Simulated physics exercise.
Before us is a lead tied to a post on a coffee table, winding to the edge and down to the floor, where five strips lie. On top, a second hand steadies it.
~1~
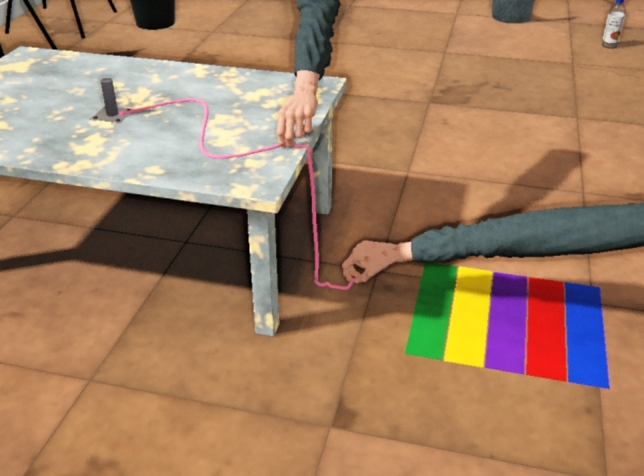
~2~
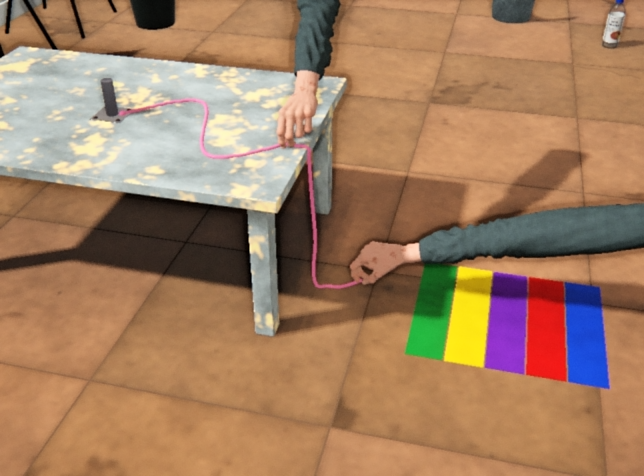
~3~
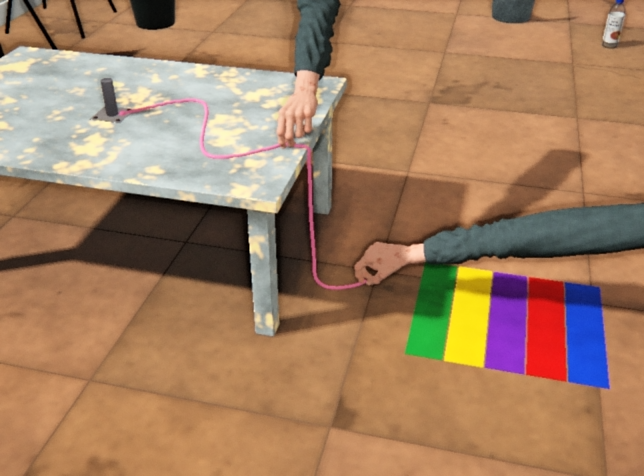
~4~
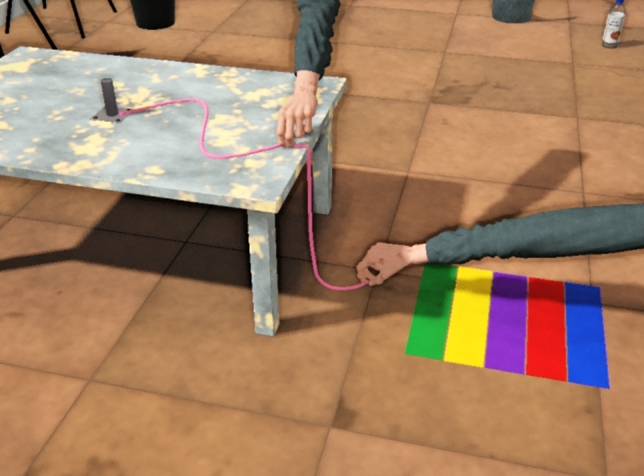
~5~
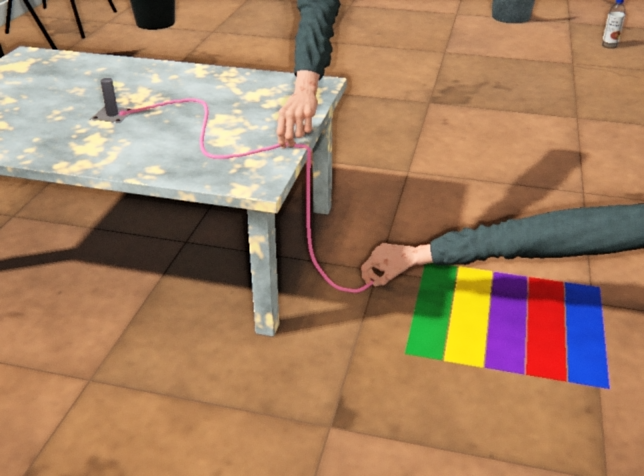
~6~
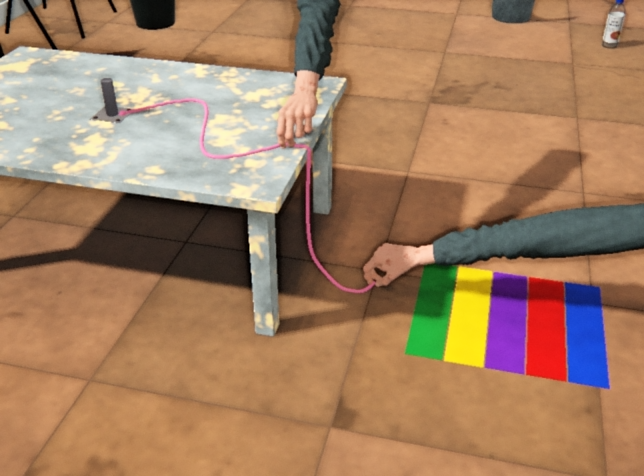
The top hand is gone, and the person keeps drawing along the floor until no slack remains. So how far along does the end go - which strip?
Along to the blue strip.
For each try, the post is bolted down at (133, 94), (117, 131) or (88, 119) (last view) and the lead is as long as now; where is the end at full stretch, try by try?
First close to (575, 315), next close to (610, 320), last close to (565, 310).
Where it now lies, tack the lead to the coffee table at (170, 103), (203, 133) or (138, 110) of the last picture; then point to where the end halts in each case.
Per try (px, approx.): (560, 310); (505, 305); (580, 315).
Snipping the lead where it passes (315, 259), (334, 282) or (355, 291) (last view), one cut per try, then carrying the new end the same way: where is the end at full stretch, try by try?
Taking them in turn, it's about (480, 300), then about (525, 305), and finally about (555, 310).
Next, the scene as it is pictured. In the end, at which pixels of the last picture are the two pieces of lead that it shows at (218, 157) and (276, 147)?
(328, 152) for the first, (380, 180) for the second.
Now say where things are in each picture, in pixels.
In the first picture, end (353, 279); green (427, 338); yellow (466, 345); purple (506, 351); red (546, 358); blue (588, 365).
In the second picture, end (361, 280); lead through (155, 106) (207, 115) (204, 152) (280, 145) (312, 198) (313, 267).
In the third picture, end (365, 281).
In the fourth picture, end (368, 281); lead through (155, 106) (207, 115) (204, 152) (280, 145) (310, 198) (315, 268).
In the fifth picture, end (372, 282).
In the sixth picture, end (374, 282); lead through (155, 106) (207, 115) (204, 152) (280, 145) (308, 197) (319, 266).
Early on, end near (519, 304); over purple.
Midway, end near (562, 311); over red.
At the end of the slack, end near (588, 315); over blue. It gets as far as the blue strip.
